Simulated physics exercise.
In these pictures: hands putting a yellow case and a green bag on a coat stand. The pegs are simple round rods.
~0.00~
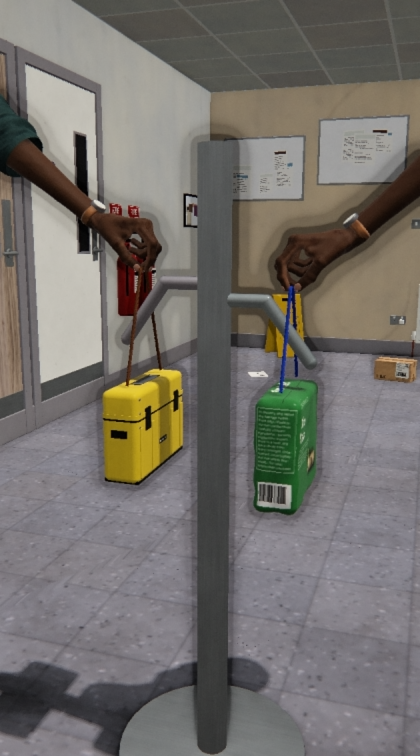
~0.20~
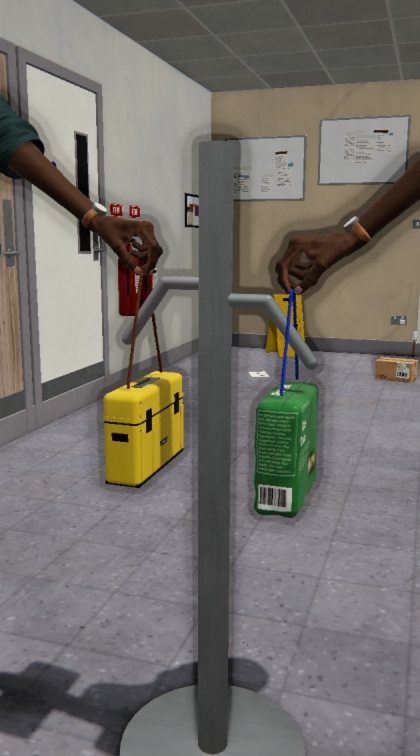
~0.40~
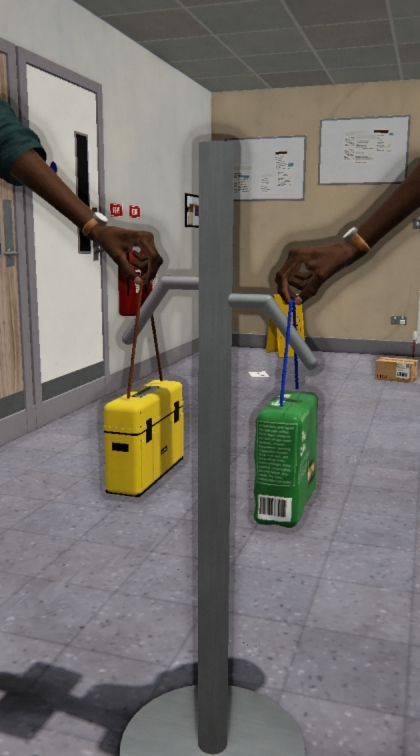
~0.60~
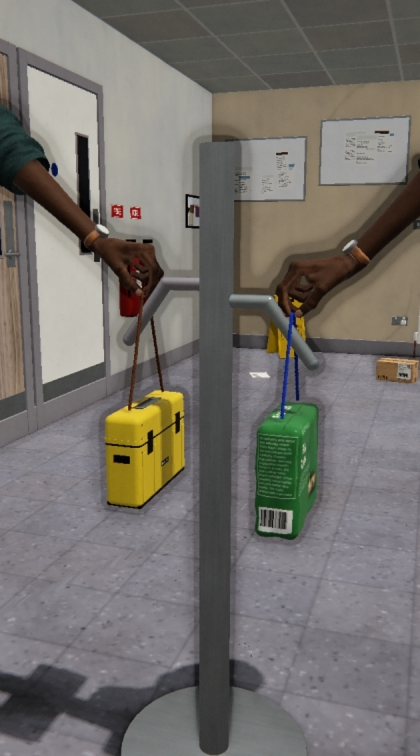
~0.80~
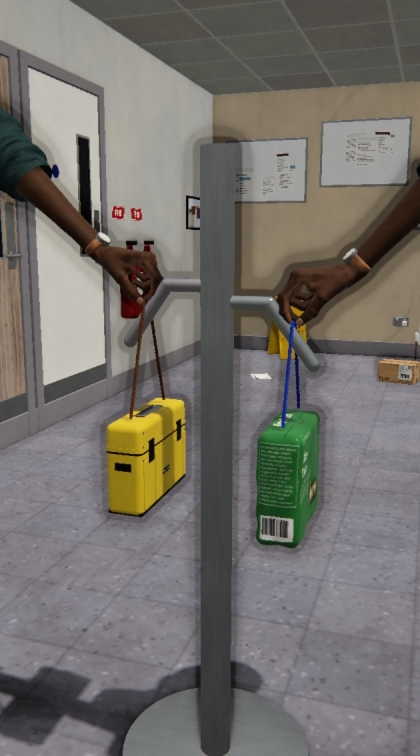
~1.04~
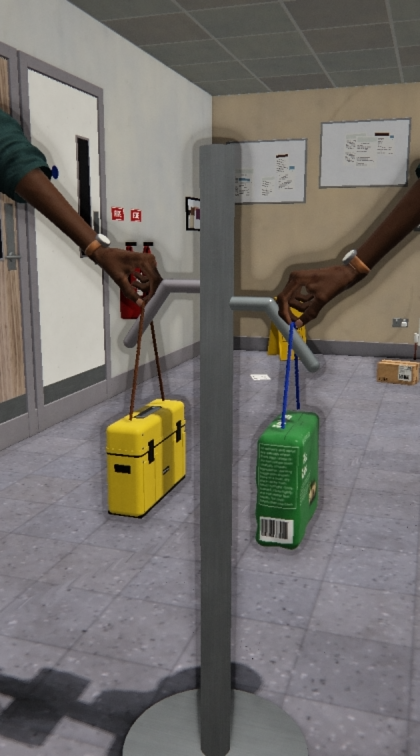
In a corridor, two hands lowering a yellow case and a green bag by their straps beside a stand's downward-sloping pegs.
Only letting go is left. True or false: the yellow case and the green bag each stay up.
For the yellow case, false; for the green bag, false.
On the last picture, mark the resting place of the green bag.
It settles close to (238, 747).
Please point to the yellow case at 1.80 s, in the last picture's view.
At that moment it is close to (211, 743).
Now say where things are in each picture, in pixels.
In the first frame, yellow case (146, 422); green bag (288, 442); left peg tip (128, 338); right peg tip (311, 363).
In the second frame, yellow case (147, 425); green bag (288, 445).
In the third frame, yellow case (147, 434); green bag (288, 455).
In the fourth frame, yellow case (148, 445); green bag (289, 466).
In the fifth frame, yellow case (149, 453); green bag (290, 474).
In the sixth frame, yellow case (149, 454); green bag (290, 475); left peg tip (130, 342), sloping steeply down; right peg tip (313, 366), sloping steeply down.
Around 1.48 s, yellow case on the floor near (163, 710); green bag on the floor near (273, 727).
Around 1.80 s, yellow case on the floor near (211, 743); green bag on the floor near (231, 725).
Finally, yellow case on the floor near (211, 743); green bag on the floor near (237, 747). The yellow case comes down and the green bag slips off its peg.
